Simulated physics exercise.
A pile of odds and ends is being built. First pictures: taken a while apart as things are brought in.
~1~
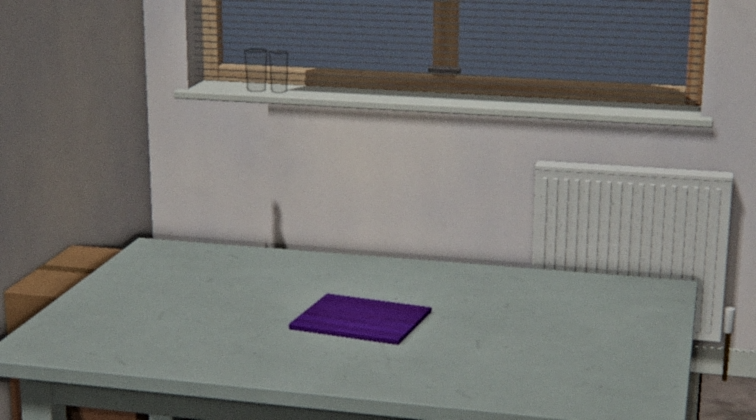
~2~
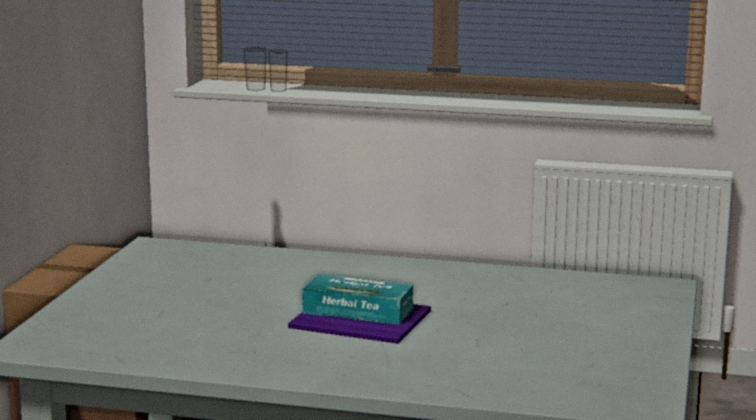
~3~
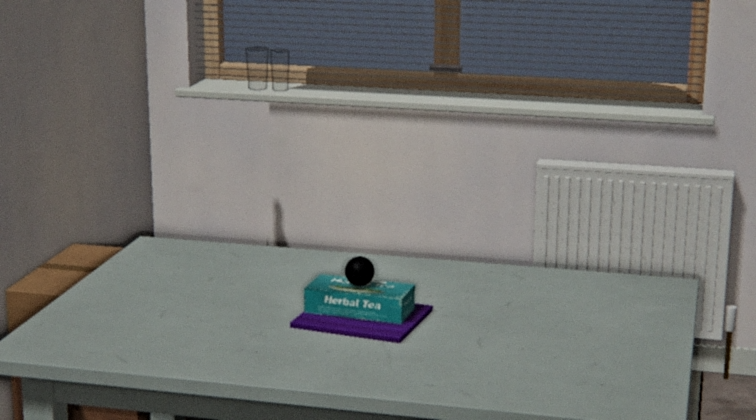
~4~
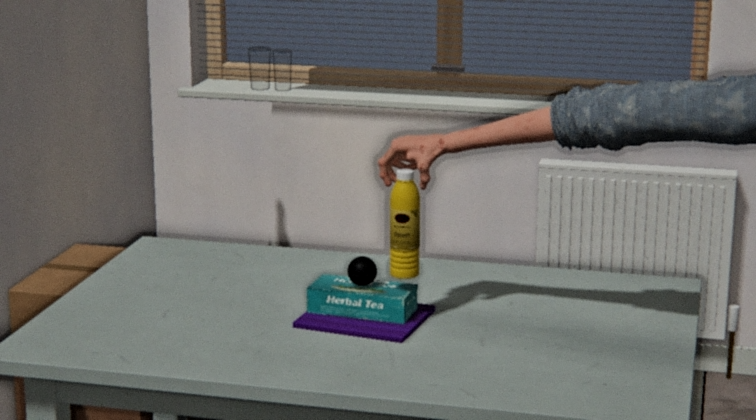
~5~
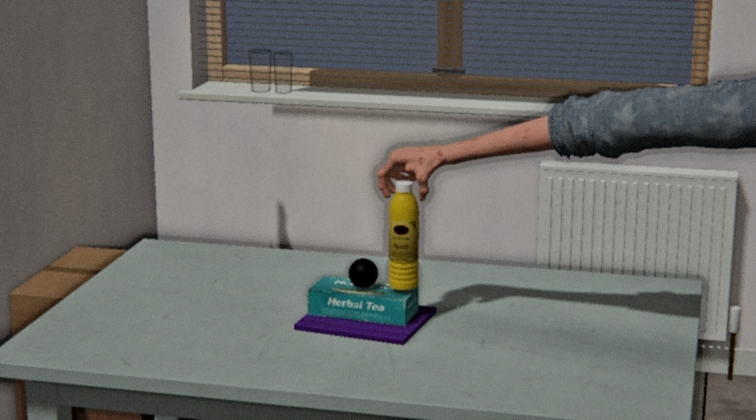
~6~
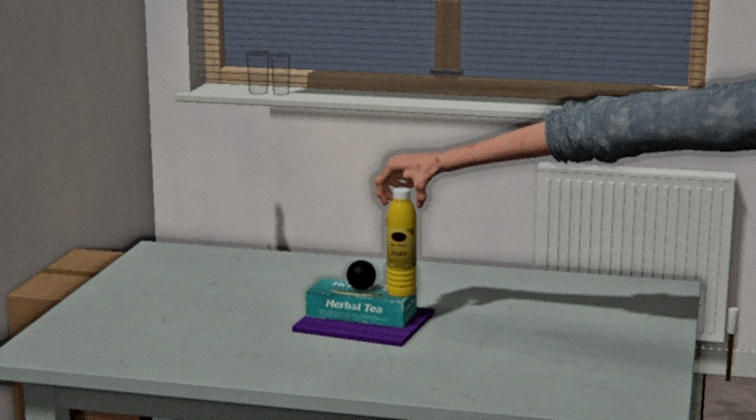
The video shows a purple board on a grey table, then a turquoise herbal tea packet on it and a black ball on top, before a hand reaching from the right lowers a yellow bottle onto the packet beside the ball.
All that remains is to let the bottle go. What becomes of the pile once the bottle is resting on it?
Nothing drops.
Then, 0.20 s past the last view, nothing moves.
Then, 0.70 s past the last view, yellow bottle resting near (402, 242).
Finally, all 4 still in place. Final places as the last picture's camera would see them, yellow bottle near (402, 242). The pile stays up.
